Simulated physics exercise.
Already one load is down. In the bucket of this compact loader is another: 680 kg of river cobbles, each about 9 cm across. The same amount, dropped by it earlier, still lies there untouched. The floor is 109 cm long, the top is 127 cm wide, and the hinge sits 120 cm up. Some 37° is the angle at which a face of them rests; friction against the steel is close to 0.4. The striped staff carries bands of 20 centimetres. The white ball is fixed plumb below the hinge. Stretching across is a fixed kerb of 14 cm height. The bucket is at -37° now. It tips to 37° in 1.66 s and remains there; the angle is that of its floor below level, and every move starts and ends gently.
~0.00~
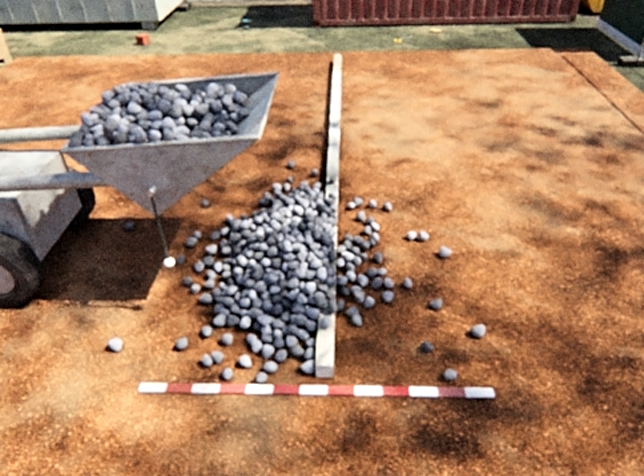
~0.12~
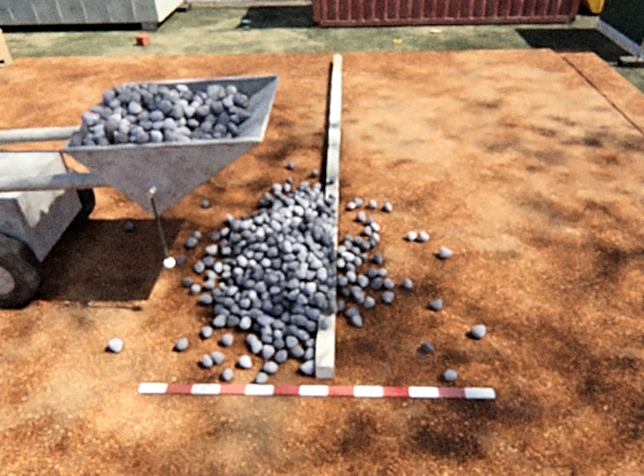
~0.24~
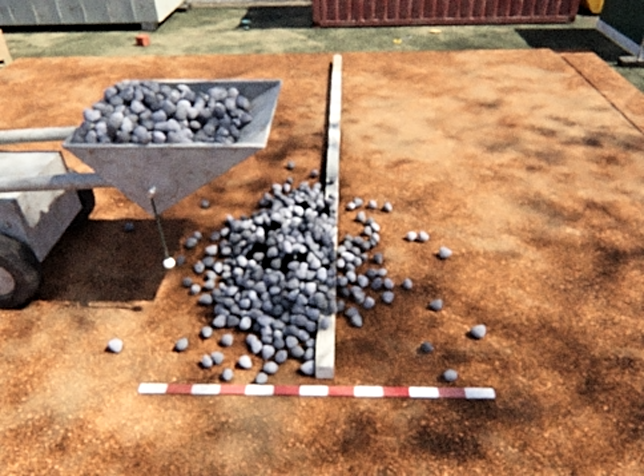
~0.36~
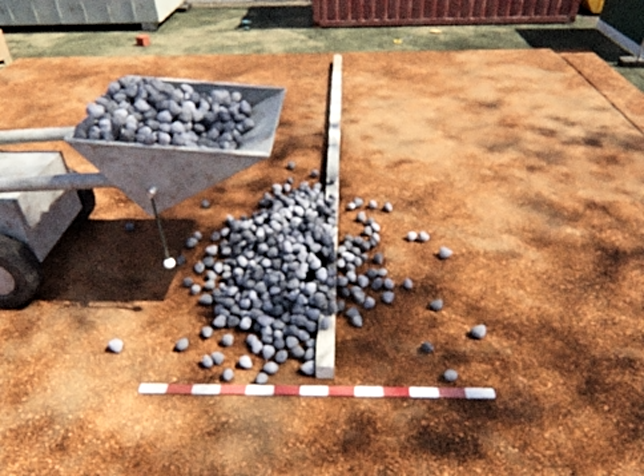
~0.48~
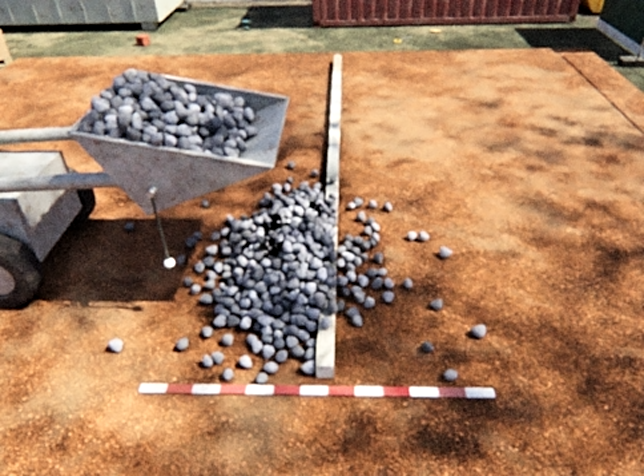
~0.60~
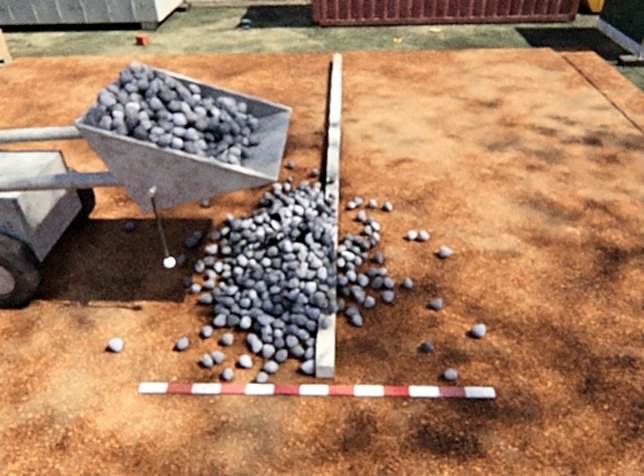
An outdoor yard of rusty-orange ground is seen from a raised, fixed viewpoint, with containers along the far edge. A pale grey loader bucket full of blue-grey stones is at the left, beside a heap of similar stones lying against a narrow light kerb, a few scattered beyond it, behind a red-and-white striped staff. The bucket tilts its right-hand lip downward, slowly then faster, carrying its stones, while the heap stays still.
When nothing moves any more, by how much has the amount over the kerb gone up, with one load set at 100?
It has gone up by about 36 per cent of a load.
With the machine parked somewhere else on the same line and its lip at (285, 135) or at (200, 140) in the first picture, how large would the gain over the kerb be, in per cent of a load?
Roughly 60 and 0 per cent, in that order.
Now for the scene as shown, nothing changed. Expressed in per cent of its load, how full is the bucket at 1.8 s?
Reading: Near 45 % of the load.
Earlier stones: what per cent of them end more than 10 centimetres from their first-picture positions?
Near 20 per cent, I reckon.
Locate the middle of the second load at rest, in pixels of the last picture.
Roughly at (303, 244) in the last picture.
After 1.2 s the floor is at 25°; in per cent of one load, 98 in the bucket, 94 on this side of the kerb, 8 over the kerb; the foremost stones are at (434, 290).
After 1.8 s the floor is at 37°; in per cent of one load, 47 in the bucket, 143 on this side of the kerb, 10 over the kerb; the foremost stones are at (434, 290).
After 2.1 s the floor is at 37°; in per cent of one load, 14 in the bucket, 160 on this side of the kerb, 27 over the kerb; the foremost stones are at (434, 286).
After 4.9 s the floor is at 37°; in per cent of one load, 0 in the bucket, 157 on this side of the kerb, 44 over the kerb; the foremost stones are at (483, 261). Net gain over the kerb, 36.
